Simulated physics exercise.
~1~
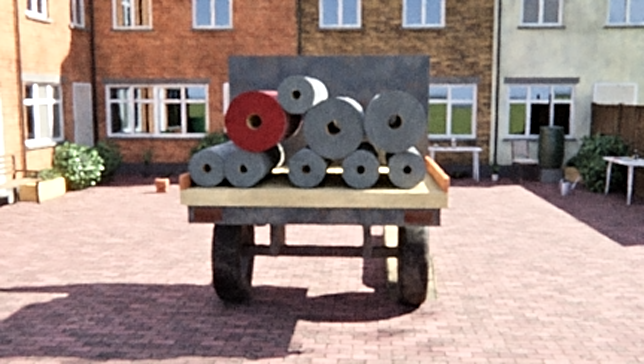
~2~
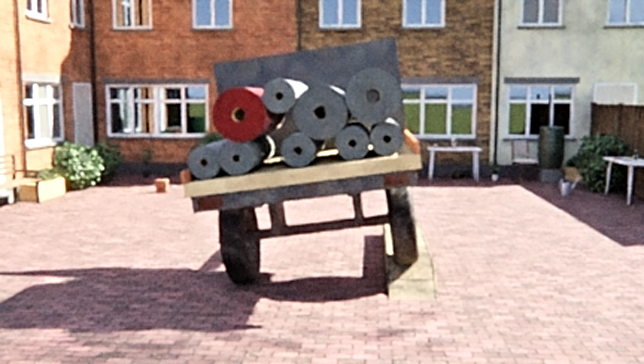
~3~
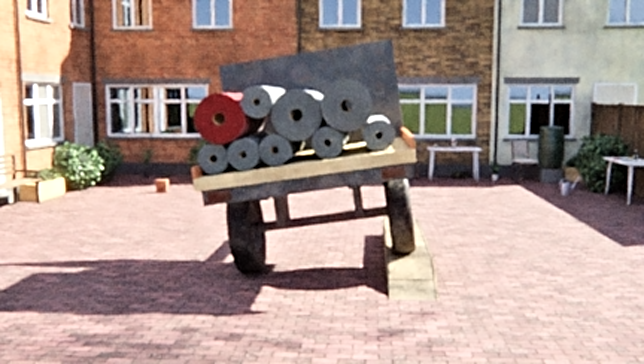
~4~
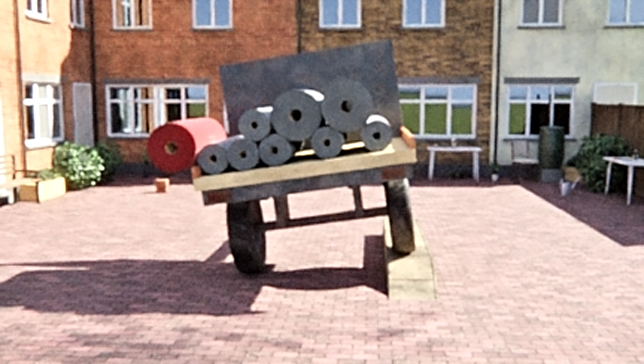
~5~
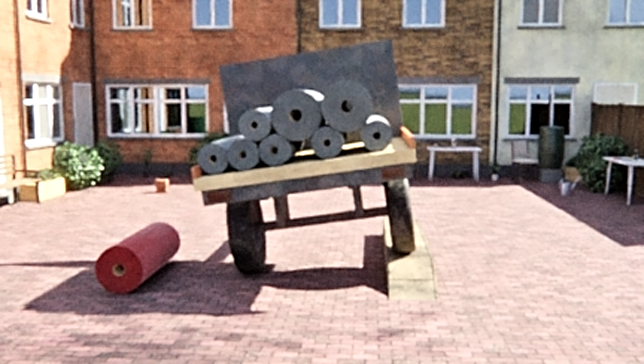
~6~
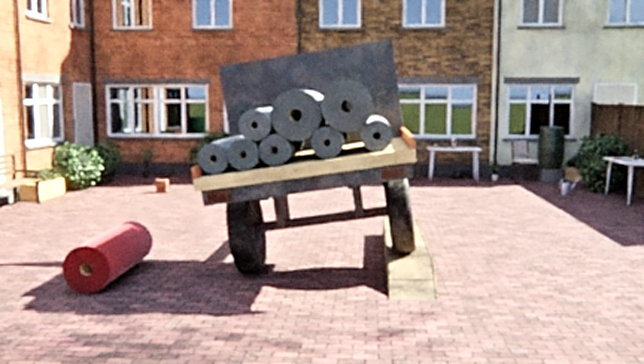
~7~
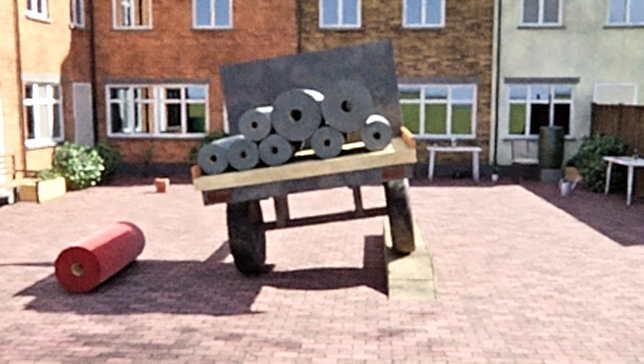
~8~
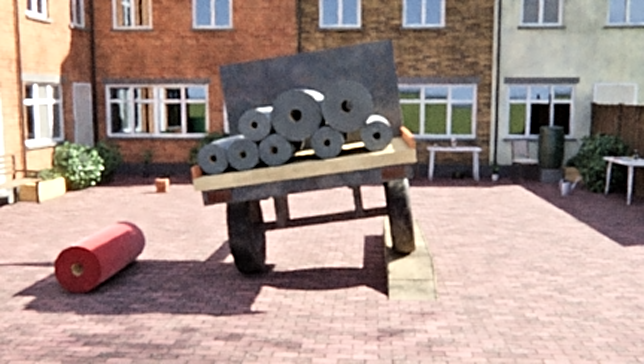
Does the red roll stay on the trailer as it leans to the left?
No, the red roll goes over the left edge of the deck and ends up on the paving to the left of the trailer.
